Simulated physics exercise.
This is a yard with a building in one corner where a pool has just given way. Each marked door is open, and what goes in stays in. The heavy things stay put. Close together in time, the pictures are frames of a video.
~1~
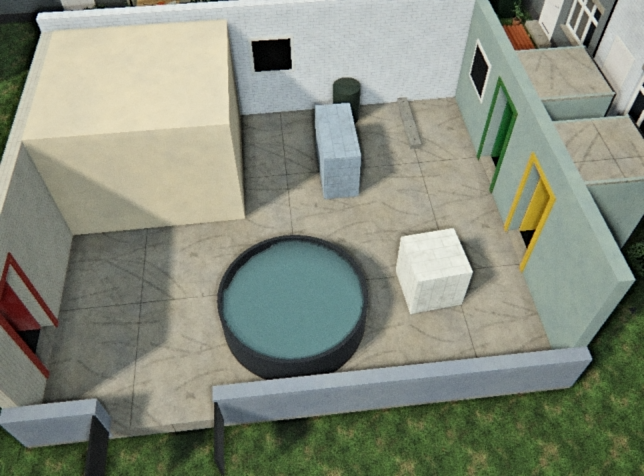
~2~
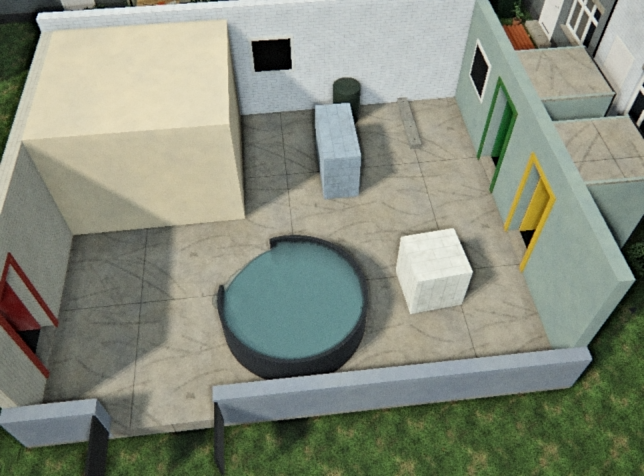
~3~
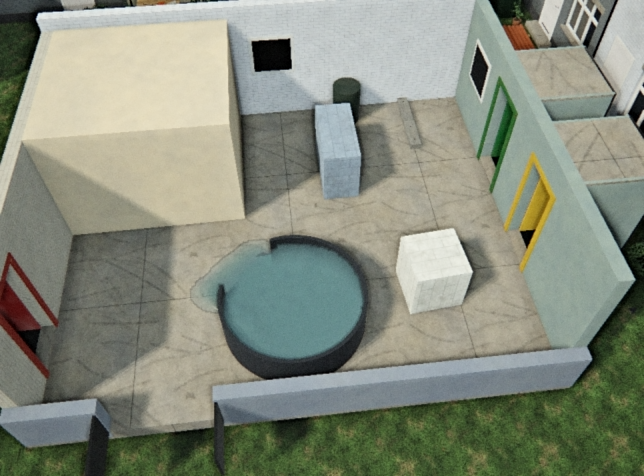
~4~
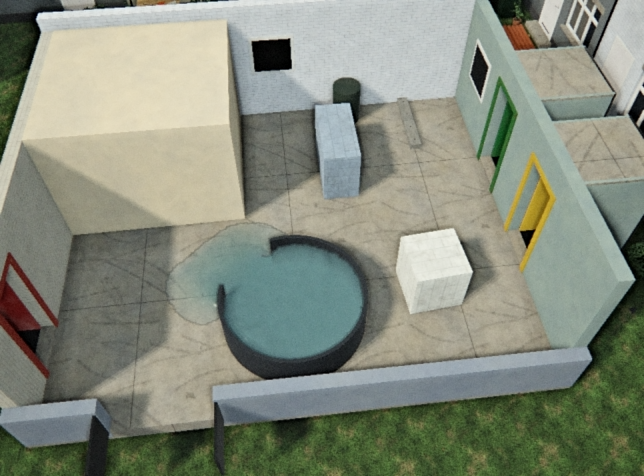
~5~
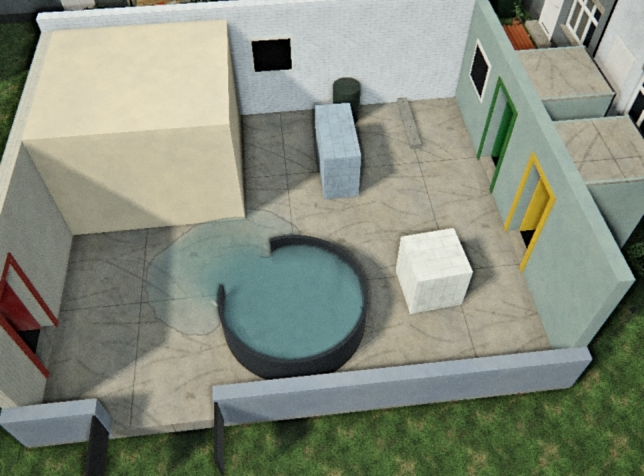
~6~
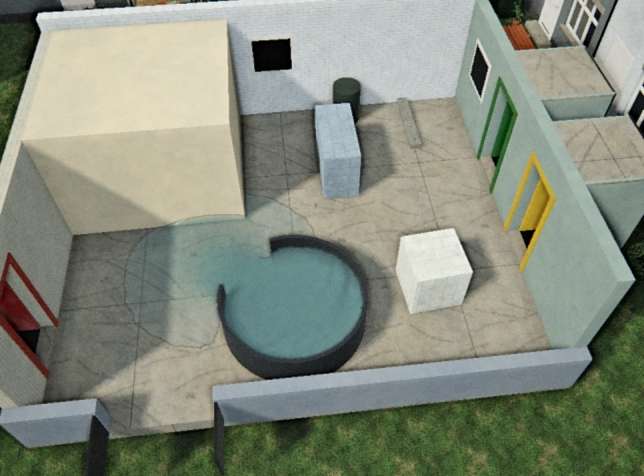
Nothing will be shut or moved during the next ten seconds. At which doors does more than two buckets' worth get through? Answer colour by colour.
The red door lets through more than two buckets; the yellow door lets through two buckets or less; the green door lets through two buckets or less.
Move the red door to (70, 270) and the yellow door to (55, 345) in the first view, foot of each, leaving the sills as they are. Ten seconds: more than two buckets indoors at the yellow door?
Looking at it, the yellow one overshoots.
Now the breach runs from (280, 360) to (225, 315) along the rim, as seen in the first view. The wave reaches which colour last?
I'd say the green one.
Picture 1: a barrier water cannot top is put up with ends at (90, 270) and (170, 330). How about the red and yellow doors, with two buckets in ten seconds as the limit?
One by one: The red door keeps below it, the yellow door holds.
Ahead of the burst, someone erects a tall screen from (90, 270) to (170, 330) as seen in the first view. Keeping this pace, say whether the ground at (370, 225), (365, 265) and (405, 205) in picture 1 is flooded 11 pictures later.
Reading the points as listed, I get left untouched, then left untouched, then left untouched.
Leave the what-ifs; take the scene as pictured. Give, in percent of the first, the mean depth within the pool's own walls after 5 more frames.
My best guess is about 68 per cent.
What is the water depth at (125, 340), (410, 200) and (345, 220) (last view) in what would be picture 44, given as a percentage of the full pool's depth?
Respectively near 10, 2 and 2 per cent.
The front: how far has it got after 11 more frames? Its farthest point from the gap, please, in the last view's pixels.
Approximate pixel: (258, 117).
A moment on, water covers 25 % of the floor; the red door not reached, the yellow door not reached, the green door not reached.
Next, water covers 30 % of the floor; the red door wet at the sill, nothing in, the yellow door not reached, the green door not reached.
Then, water covers 40 % of the floor; the red door under two buckets in, the yellow door not reached, the green door not reached.
Later, water covers 55 % of the floor; the red door over two buckets in, the yellow door not reached, the green door not reached.
In the end, water covers 75 % of the floor; the red door far over two buckets in, the yellow door wet at the sill, nothing in, the green door not reached.
